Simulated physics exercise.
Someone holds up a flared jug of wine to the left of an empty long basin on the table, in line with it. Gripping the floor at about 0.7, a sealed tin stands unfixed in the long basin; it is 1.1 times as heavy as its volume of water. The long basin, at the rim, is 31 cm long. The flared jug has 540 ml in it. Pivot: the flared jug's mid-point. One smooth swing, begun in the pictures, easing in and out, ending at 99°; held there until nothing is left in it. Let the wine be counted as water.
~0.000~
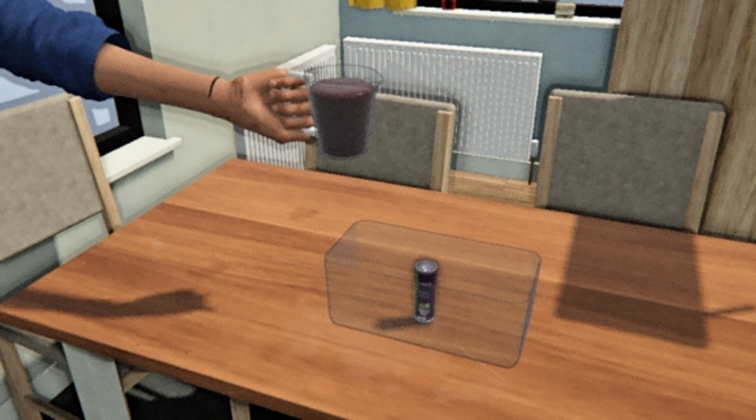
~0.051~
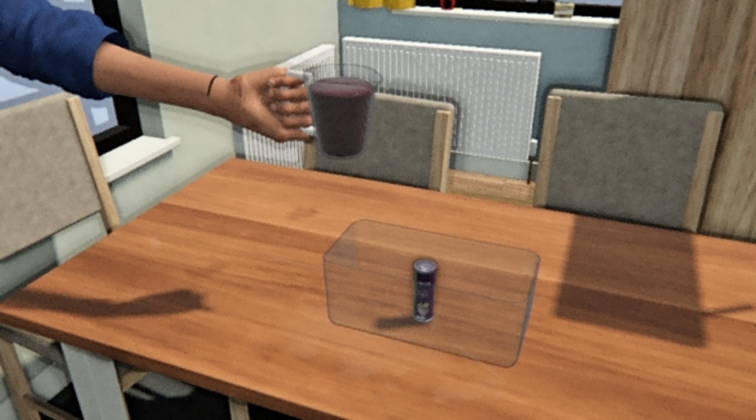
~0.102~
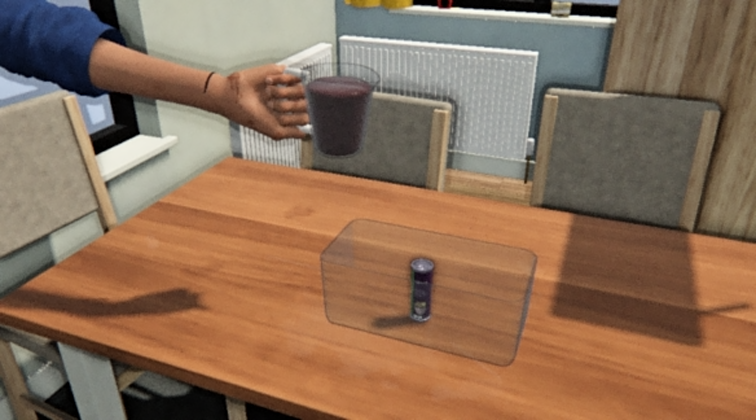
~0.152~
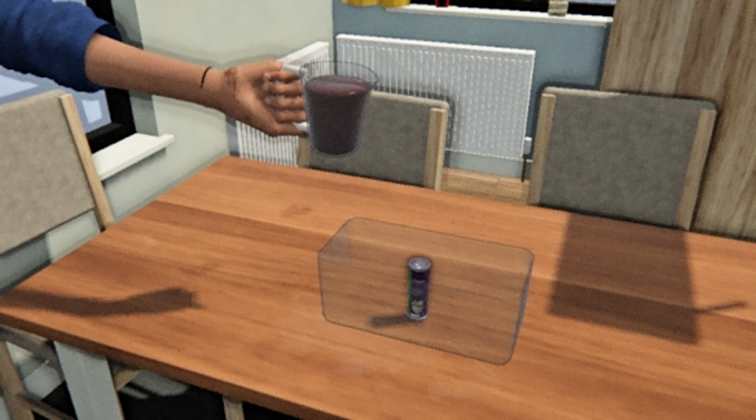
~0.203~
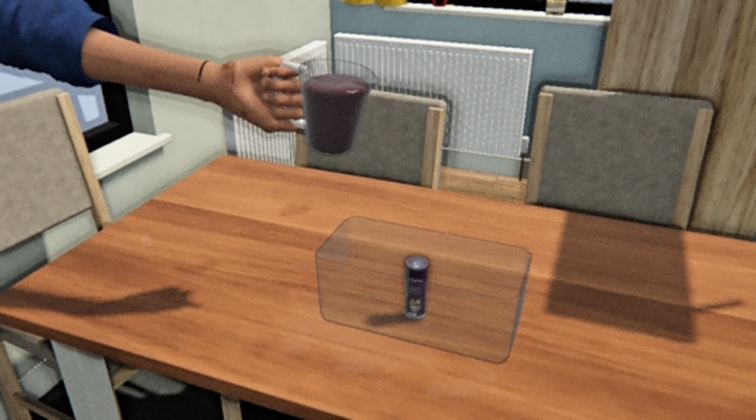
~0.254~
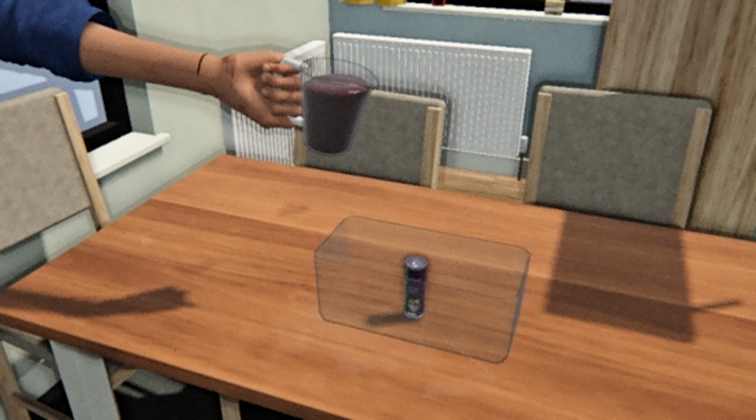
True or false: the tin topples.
False.
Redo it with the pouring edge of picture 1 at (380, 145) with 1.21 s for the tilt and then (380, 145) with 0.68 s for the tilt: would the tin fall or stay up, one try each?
Try 1: Tipped over; try 2: Tipped over.
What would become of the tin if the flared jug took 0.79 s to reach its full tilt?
The tin stays on its base.
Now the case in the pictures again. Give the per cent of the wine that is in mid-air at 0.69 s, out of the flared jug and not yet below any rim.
Around 18 in a hundred.
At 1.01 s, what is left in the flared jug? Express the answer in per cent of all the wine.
Close to 30 percent of the total.
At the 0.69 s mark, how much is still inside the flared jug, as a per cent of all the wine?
About 80 per cent.
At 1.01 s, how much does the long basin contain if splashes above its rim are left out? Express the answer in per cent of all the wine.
Around 42 per cent of the whole.
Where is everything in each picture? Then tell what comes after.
It leans 0°; its right rim is at (382, 80); the wine meets the walls at (314, 82) and (375, 89); the long basin's rim runs from (341, 239) to (535, 279); the tin's top is at (426, 269), in the first frame.
It leans 0°; its right rim is at (382, 79); the wine meets the walls at (313, 81) and (374, 89), in the second frame.
It leans 2°; its right rim is at (380, 80); the wine meets the walls at (311, 80) and (372, 88), in the third frame.
It leans 4°; its right rim is at (378, 80); the wine meets the walls at (309, 79) and (370, 88), in the fourth frame.
It leans 7°; its right rim is at (377, 82); the wine meets the walls at (308, 78) and (370, 87), in the fifth frame.
It leans 10°; its right rim is at (378, 85); the wine meets the walls at (309, 79) and (371, 87), in the sixth frame.
By 0.69 s the tilt is 60° and 81 per cent is still to pour; the tin stands where it began.
By 1.01 s the tilt is 93° and 29 per cent is still to pour; the tin stands where it began.
By 1.35 s the tilt is 99° and 2 per cent is still to pour; the tin stands where it began.
By 1.71 s the tilt is 99° and 0 per cent is still to pour; the tin stands where it began.
At rest the tin stands where it began.
